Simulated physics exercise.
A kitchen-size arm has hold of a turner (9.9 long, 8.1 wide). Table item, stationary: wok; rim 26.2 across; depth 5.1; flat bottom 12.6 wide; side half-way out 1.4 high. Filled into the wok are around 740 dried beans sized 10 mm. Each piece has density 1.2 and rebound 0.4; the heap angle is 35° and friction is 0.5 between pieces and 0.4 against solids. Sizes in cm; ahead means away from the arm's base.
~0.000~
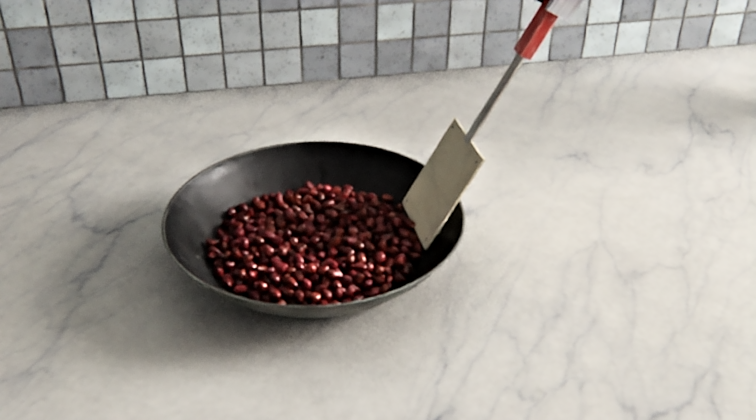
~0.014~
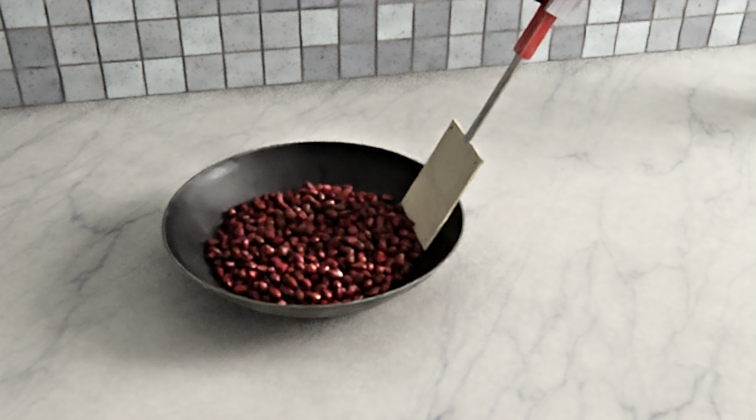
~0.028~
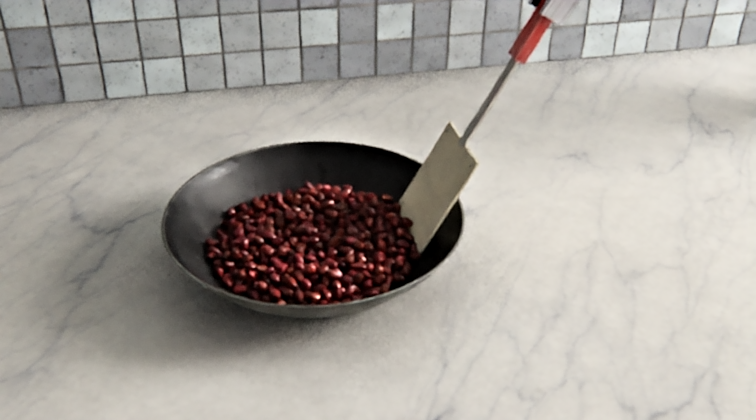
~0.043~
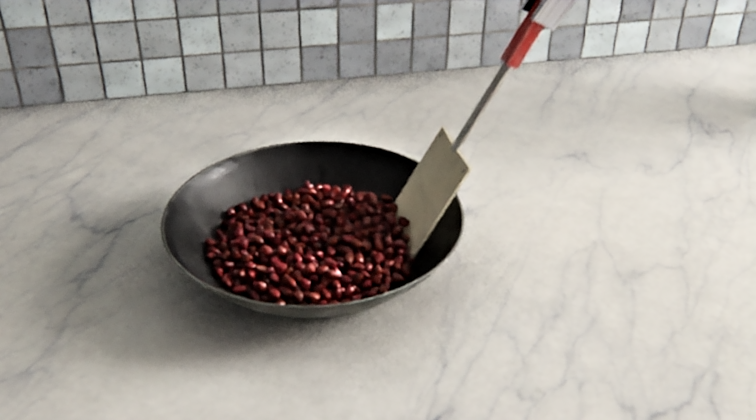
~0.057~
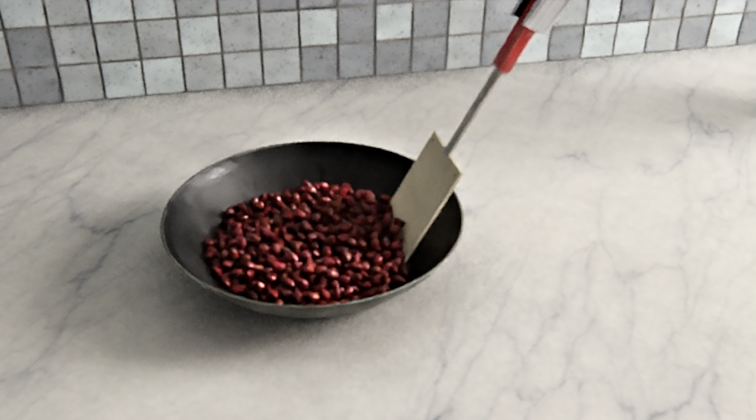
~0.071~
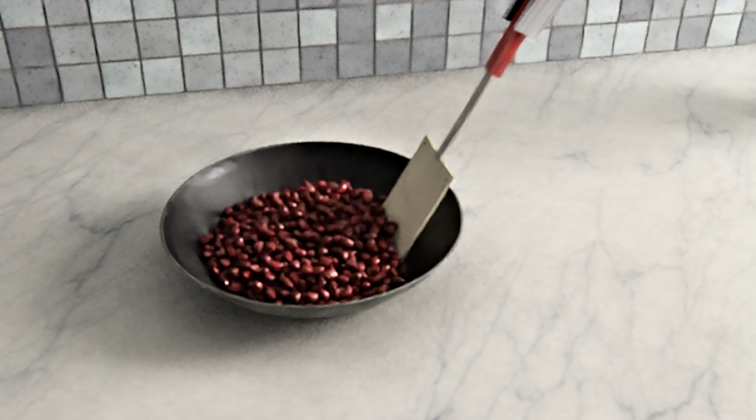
The clip opens on a dark wok filled with dark red beans on a marble counter, a flat turner resting against its right side. The turner slides slowly a short way left and slightly down into the wok, nudging the beans beside it a little to the left.
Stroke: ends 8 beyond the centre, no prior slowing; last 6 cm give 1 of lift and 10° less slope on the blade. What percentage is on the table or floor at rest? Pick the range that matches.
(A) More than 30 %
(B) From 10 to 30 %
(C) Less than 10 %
The answer is B.
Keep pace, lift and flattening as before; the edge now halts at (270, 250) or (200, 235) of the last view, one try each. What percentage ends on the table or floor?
First try roughly 0 percent, second roughly 35 percent.
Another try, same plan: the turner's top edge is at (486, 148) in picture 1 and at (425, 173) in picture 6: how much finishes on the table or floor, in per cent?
Off the vessel, on the table or floor: Some 30 percent.
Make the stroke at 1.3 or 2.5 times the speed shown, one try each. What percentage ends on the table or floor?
Estimates, in order: 20 % and 35 %.
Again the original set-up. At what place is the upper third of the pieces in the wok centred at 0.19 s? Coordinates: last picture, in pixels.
I'd put it close to (252, 237) in the last picture.
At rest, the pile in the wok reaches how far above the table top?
7.0 cm.
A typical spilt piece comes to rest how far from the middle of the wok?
I'd say some 18 centimetres, give or take.
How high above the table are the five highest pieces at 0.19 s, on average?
Around 5 cm above the table.
By 0.19 s, sloping 61°, highest piece 5 above the table; 739 in the wok.
By 0.30 s, sloping 57°, highest piece 7 above the table; 739 in the wok.
By 0.56 s, sloping 51°, highest piece 7 above the table; 631 in the wok, 105 on the table or floor, 3 on the blade or in flight.
By 1.61 s, sloping 51°, highest piece 7 above the table; 631 in the wok, 108 on the table or floor.
Final count, 631 in the wok, 108 on the table or floor. That is 15 % on the table or floor.
